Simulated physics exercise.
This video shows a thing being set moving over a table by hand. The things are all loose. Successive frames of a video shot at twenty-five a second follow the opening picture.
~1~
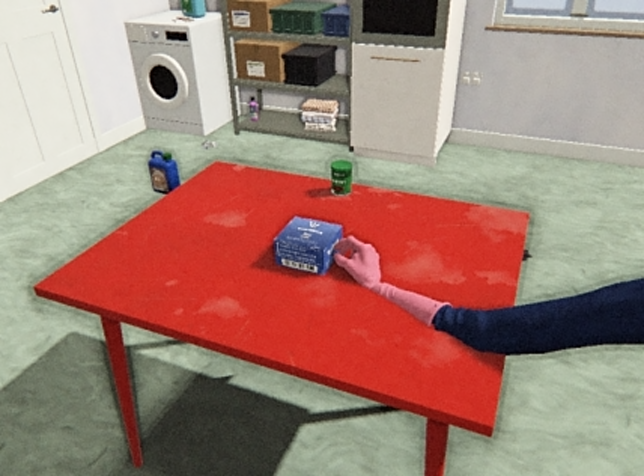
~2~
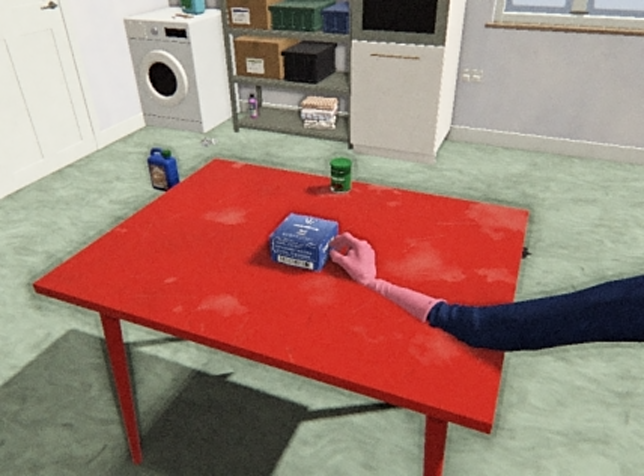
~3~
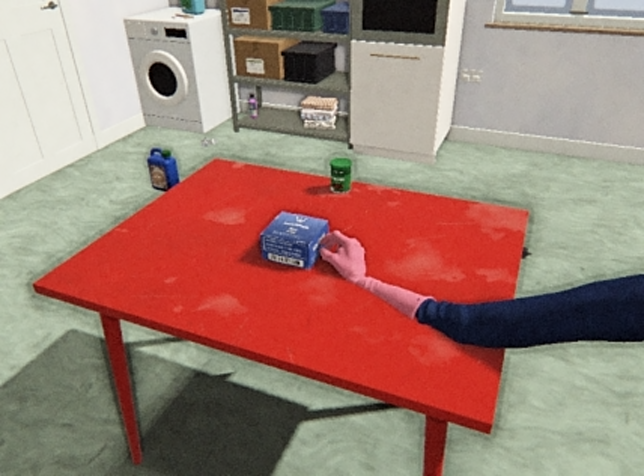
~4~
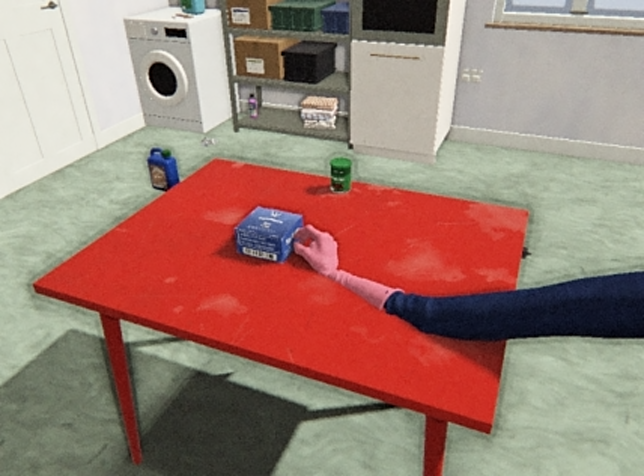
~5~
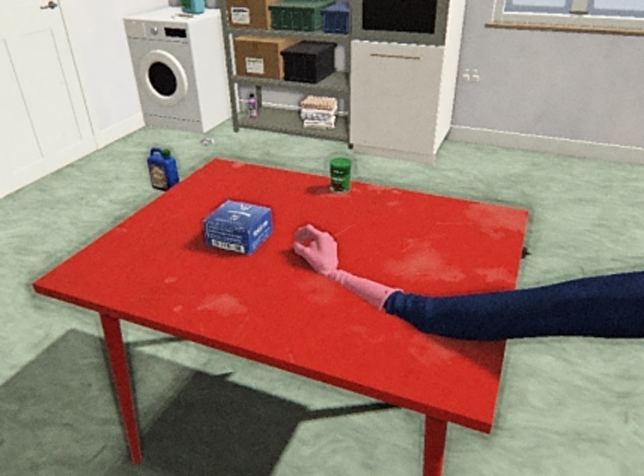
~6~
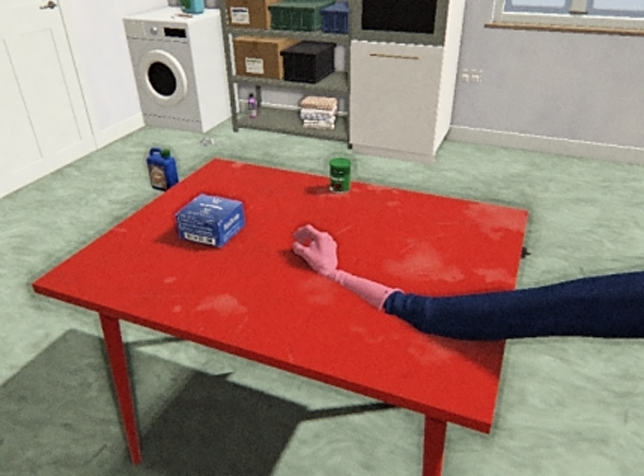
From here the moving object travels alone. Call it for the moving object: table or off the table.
Off the table.
Then, 0.20 s later than the last frame, blue box now off the table.
Then, 0.40 s later than the last frame, things are still on the move.
Then, 0.60 s later than the last frame, as before.
When it is over, off the table, blue box.
